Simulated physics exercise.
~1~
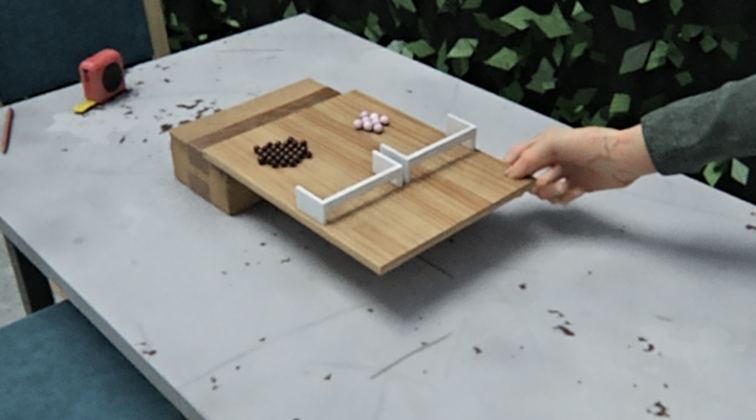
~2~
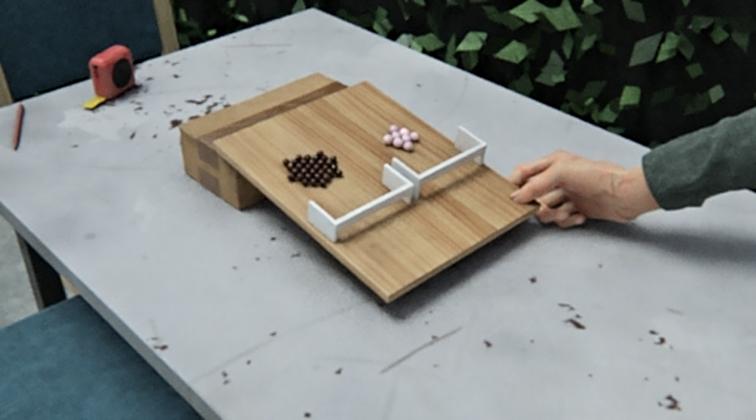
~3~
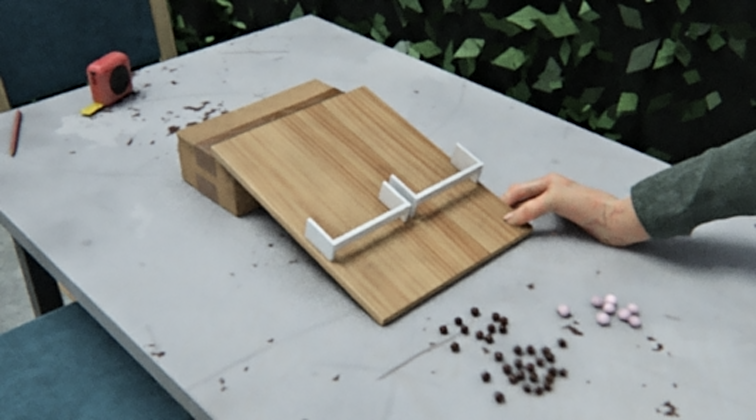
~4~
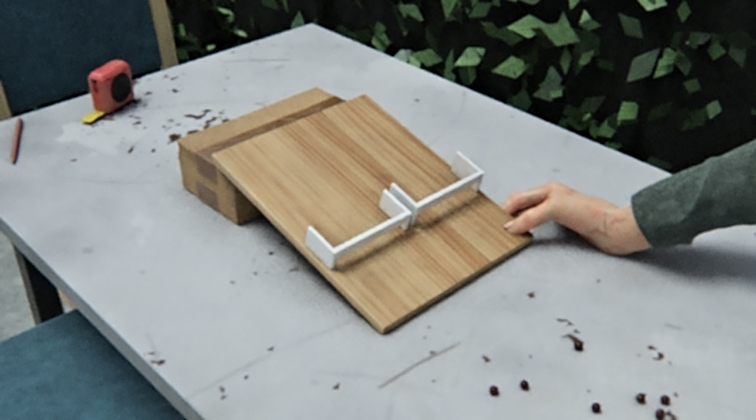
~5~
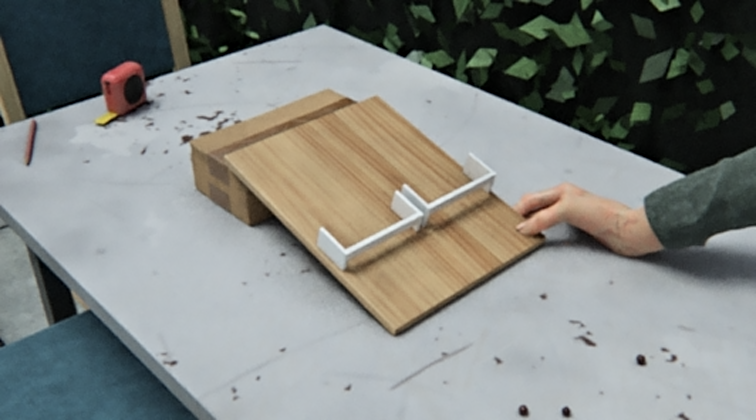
At the start, a wooden board rests with one end on a wooden block while a hand holds its other end above a grey table. A cluster of dark brown beads and a smaller cluster of pale pink ones sit on the board behind two low white gates. The hand lowers the free end, and both clusters begin to slide toward the gates. As the slope steepens, both lots pass the gates and spill onto the table. The beads scatter and roll away toward the near edge. At the end, the board lies tilted and empty, the hand still at its corner, with only a few dark beads in view.
